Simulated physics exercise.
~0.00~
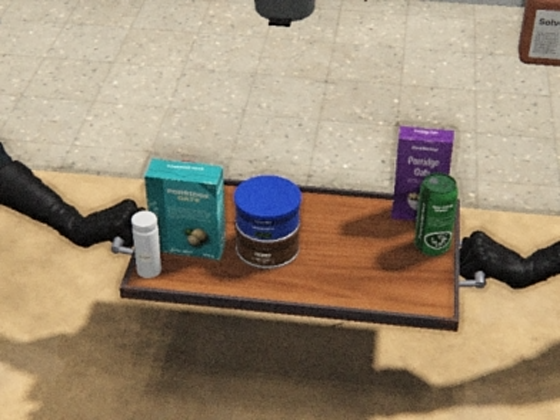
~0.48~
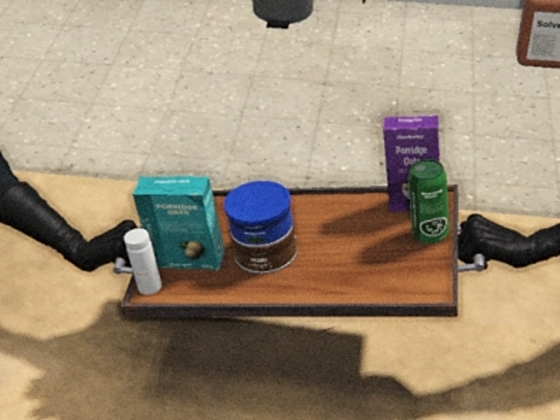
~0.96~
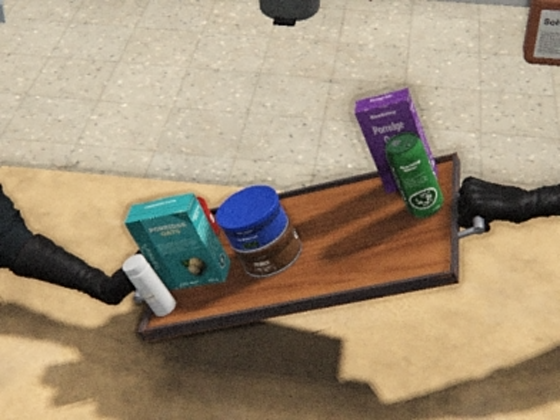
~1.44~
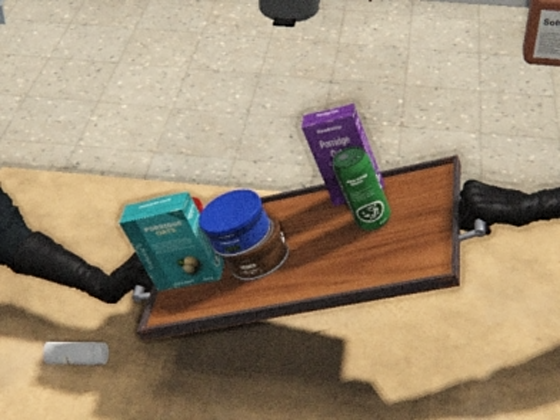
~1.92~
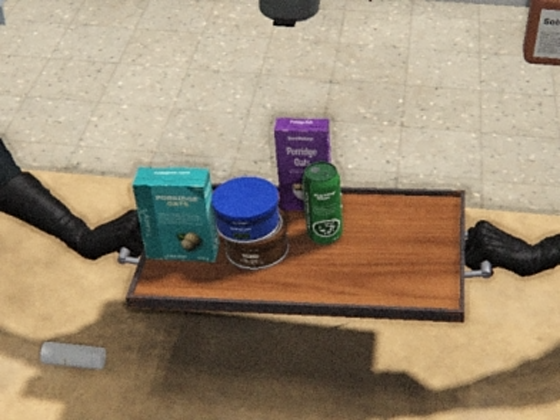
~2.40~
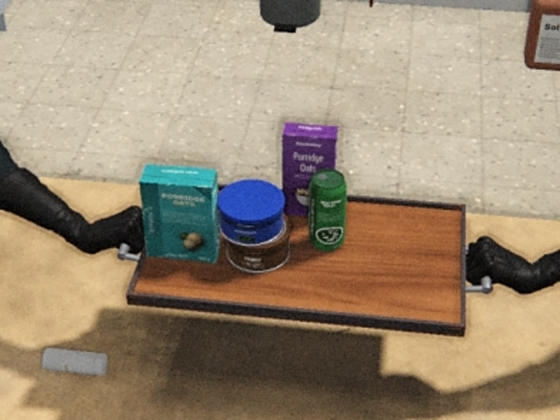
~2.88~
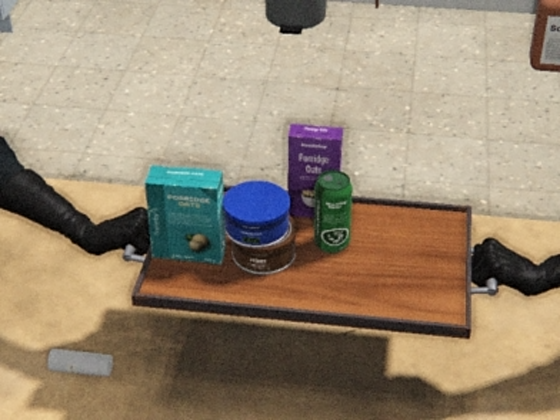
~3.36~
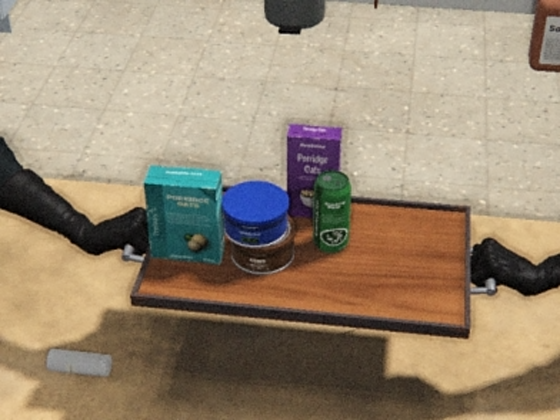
A brown wooden tray, gripped at each end by a black-gloved hand, is seen from above over a tan surface with pale tiles beyond. It carries a white shaker and turquoise packet at left, a blue-lidded tub stacked on a brown one nearby, and a purple packet and green can at right. The tray tips left end down, and the packets and can lean. The white shaker drops off, landing on its side below, while the purple packet and green can slide left toward the tubs. The hands level the tray, leaving everything else aboard and upright.
